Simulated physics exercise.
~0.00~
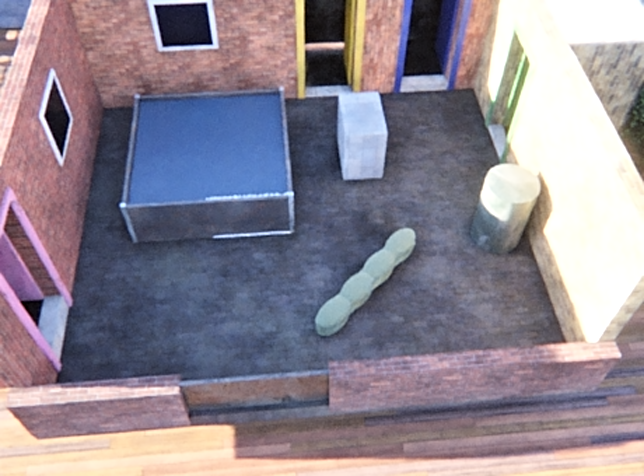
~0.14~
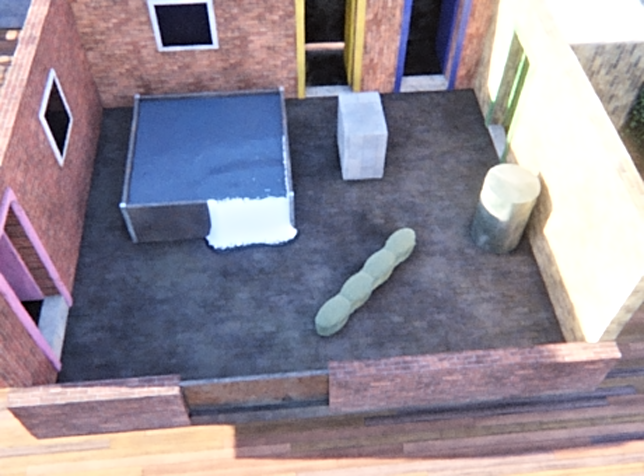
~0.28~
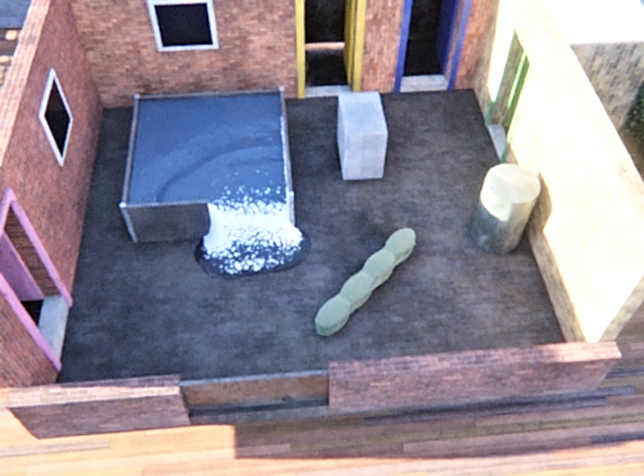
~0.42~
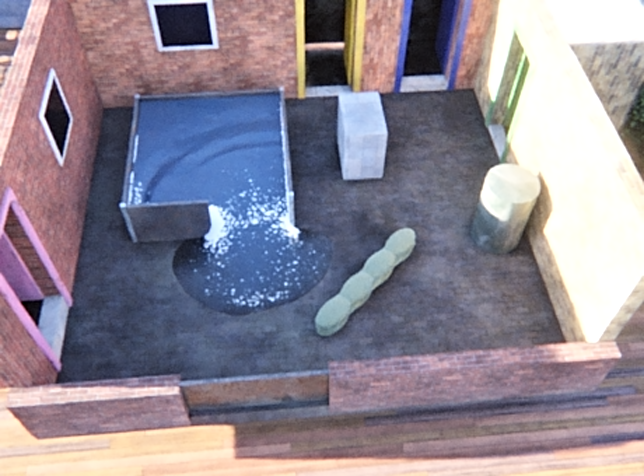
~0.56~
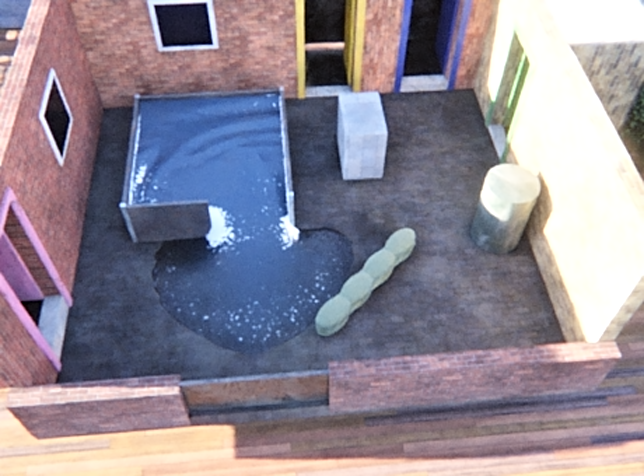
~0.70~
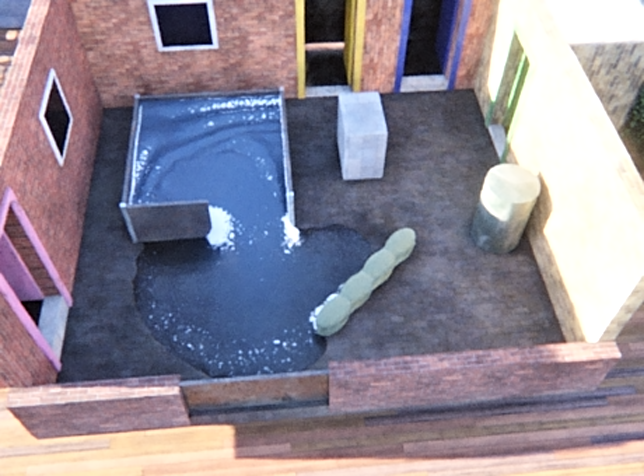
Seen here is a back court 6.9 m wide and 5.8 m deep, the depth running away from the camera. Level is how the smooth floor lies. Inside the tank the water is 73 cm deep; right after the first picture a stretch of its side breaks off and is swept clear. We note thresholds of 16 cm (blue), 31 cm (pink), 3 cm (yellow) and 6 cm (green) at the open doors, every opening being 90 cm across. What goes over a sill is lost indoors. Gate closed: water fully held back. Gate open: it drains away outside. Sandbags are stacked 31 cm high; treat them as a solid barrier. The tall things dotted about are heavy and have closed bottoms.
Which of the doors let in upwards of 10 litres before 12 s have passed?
At the blue door the amount let in will fall short of the limit. At the pink door the amount let in will fall short of the limit. At the yellow door the amount let in will top the limit. At the green door the amount let in will top the limit.
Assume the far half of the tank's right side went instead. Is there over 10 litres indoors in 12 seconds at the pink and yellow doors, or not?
Then: Pink not over, yellow past it.
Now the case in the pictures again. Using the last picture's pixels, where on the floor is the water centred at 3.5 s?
Close to (241, 245) in the last picture.
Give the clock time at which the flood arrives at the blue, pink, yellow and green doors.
So blue at 3.8 s, pink at 1.6 s, yellow at 6.0 s, and green at 3.6 s.
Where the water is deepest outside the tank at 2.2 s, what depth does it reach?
Roughly 47 cm.
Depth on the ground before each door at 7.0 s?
Depths in cm: Blue 11, pink 14, yellow 11, green 6.
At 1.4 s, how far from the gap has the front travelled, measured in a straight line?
Distance: Approx. 3.4 m.
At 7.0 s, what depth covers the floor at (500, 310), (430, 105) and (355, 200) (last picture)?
13, 9, 6 cm.
After 1.4 s water covers 25 % of the floor and is deepest (46 cm) near (291, 378); blue door not reached, pink door not reached, yellow door not reached, green door not reached.
After 2.2 s water covers 40 % of the floor and is deepest (47 cm) near (278, 392); blue door not reached, pink door 9 cm at the sill, 0 L in, yellow door not reached, green door not reached.
After 3.5 s water covers 70 % of the floor and is deepest (36 cm) near (52, 411); blue door not reached, pink door 27 cm at the sill, 0 L in, yellow door not reached, green door not reached.
After 7.0 s water covers 95 % of the floor and is deepest (22 cm) near (104, 111); blue door 11 cm at the sill, 0 L in, pink door 14 cm at the sill, 1 L in, yellow door 11 cm at the sill, 2 L in, green door 6 cm at the sill, 8 L in.
After 12.0 s water covers 95 % of the floor and is deepest (19 cm) near (506, 215); blue door 12 cm at the sill, 0 L in, pink door 9 cm at the sill, 1 L in, yellow door 8 cm at the sill, 100 L in, green door 14 cm at the sill, 111 L in.
